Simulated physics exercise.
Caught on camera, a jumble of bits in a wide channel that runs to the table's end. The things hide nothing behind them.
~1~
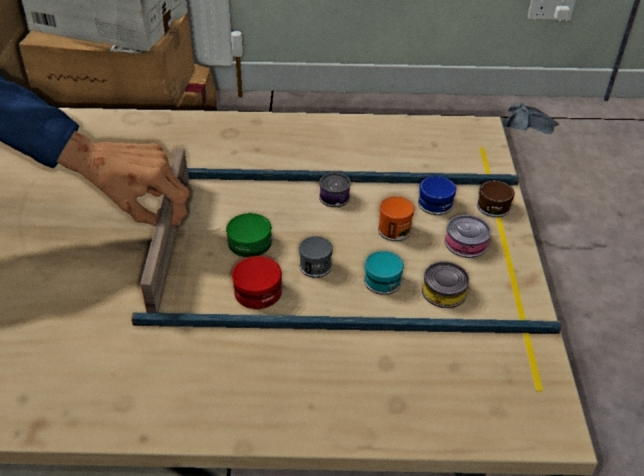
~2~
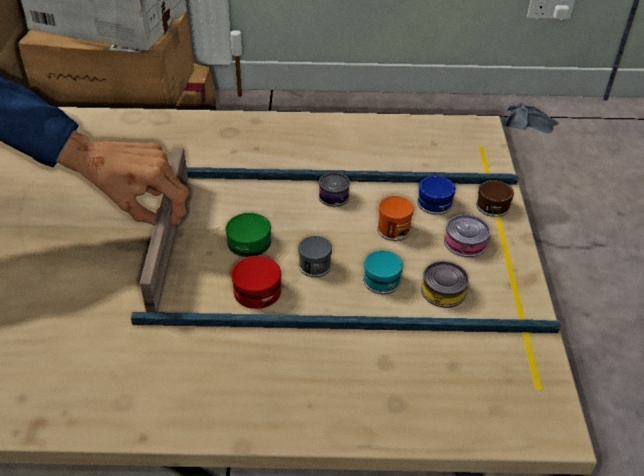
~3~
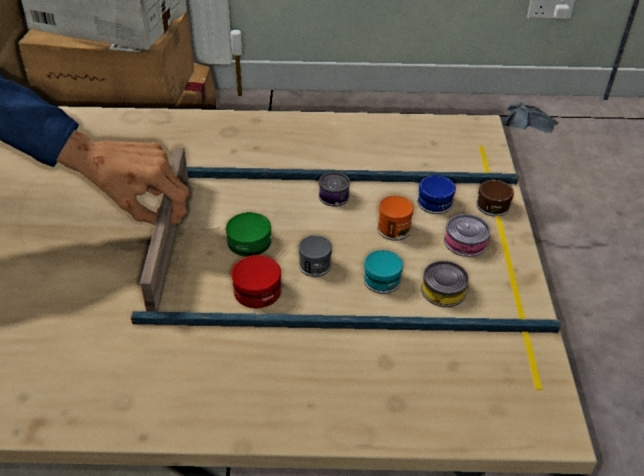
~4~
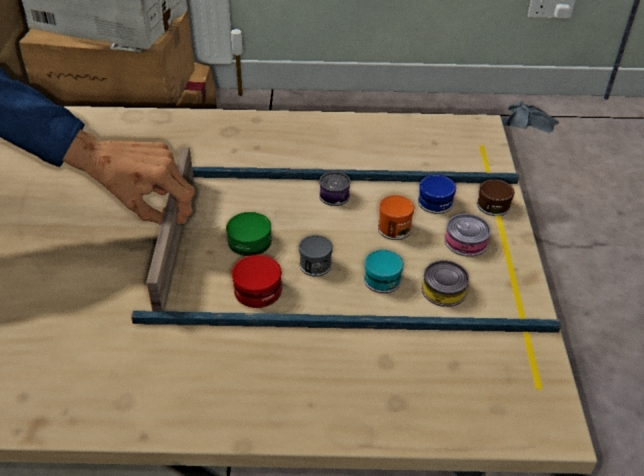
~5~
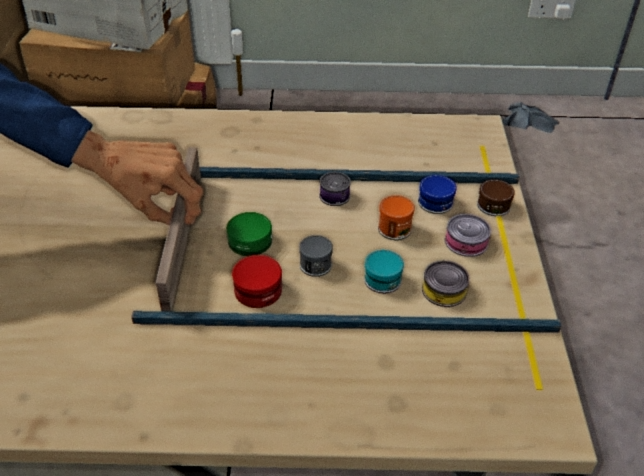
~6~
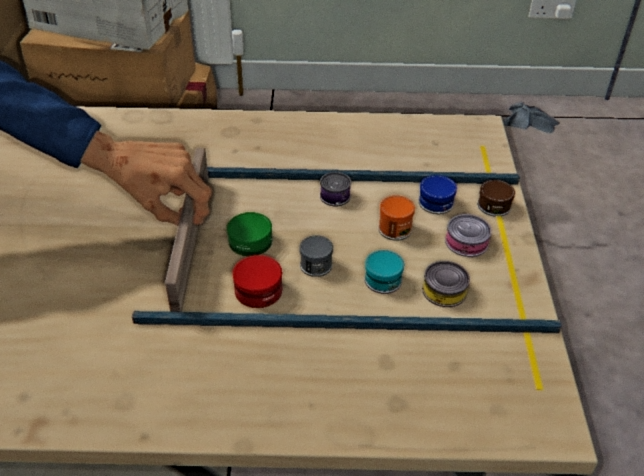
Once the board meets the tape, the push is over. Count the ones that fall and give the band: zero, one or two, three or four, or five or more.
Band: Five or more.
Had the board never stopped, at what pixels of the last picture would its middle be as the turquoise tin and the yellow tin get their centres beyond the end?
At (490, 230) for the turquoise tin; at (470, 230) for the yellow tin.
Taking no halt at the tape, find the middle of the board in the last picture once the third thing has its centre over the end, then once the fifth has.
About (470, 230), then about (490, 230).
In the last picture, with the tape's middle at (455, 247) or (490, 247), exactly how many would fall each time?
Try by try, 0 and 4.
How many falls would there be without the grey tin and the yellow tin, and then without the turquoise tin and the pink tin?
First try 4, second try 3.
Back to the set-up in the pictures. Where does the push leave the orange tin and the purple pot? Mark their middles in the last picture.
The orange tin at (518, 207), the purple pot at (510, 189).
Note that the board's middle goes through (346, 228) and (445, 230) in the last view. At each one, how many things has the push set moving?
6 at one spot and 10 at the other.
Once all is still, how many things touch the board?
Contact count: 5.
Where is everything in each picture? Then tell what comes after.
The first frame shows brown tin (495, 199); pink tin (468, 236); blue tin (437, 195); board (167, 226); tape (506, 249).
The second frame shows pink tin (467, 236); grey tin (315, 257).
The third frame shows blue tin (436, 195); red tub (257, 282).
The fourth frame shows brown tin (495, 198); turquoise tin (383, 271).
The fifth frame shows pink tin (468, 235); yellow tin (446, 283).
The sixth frame shows brown tin (496, 198); pink tin (468, 235); blue tin (437, 195); board (189, 225); tape (506, 248).
A little later, none off yet; brown tin at rest near (496, 198); pink tin at rest near (468, 235); blue tin at rest near (437, 195).
Next, none off yet; brown tin at rest near (496, 198); pink tin at rest near (470, 236); blue tin shifted a little near (448, 191).
When it is over, the number that fall off is five or more; down, turquoise tin, yellow tin, blue tin, pink tin and brown tin.
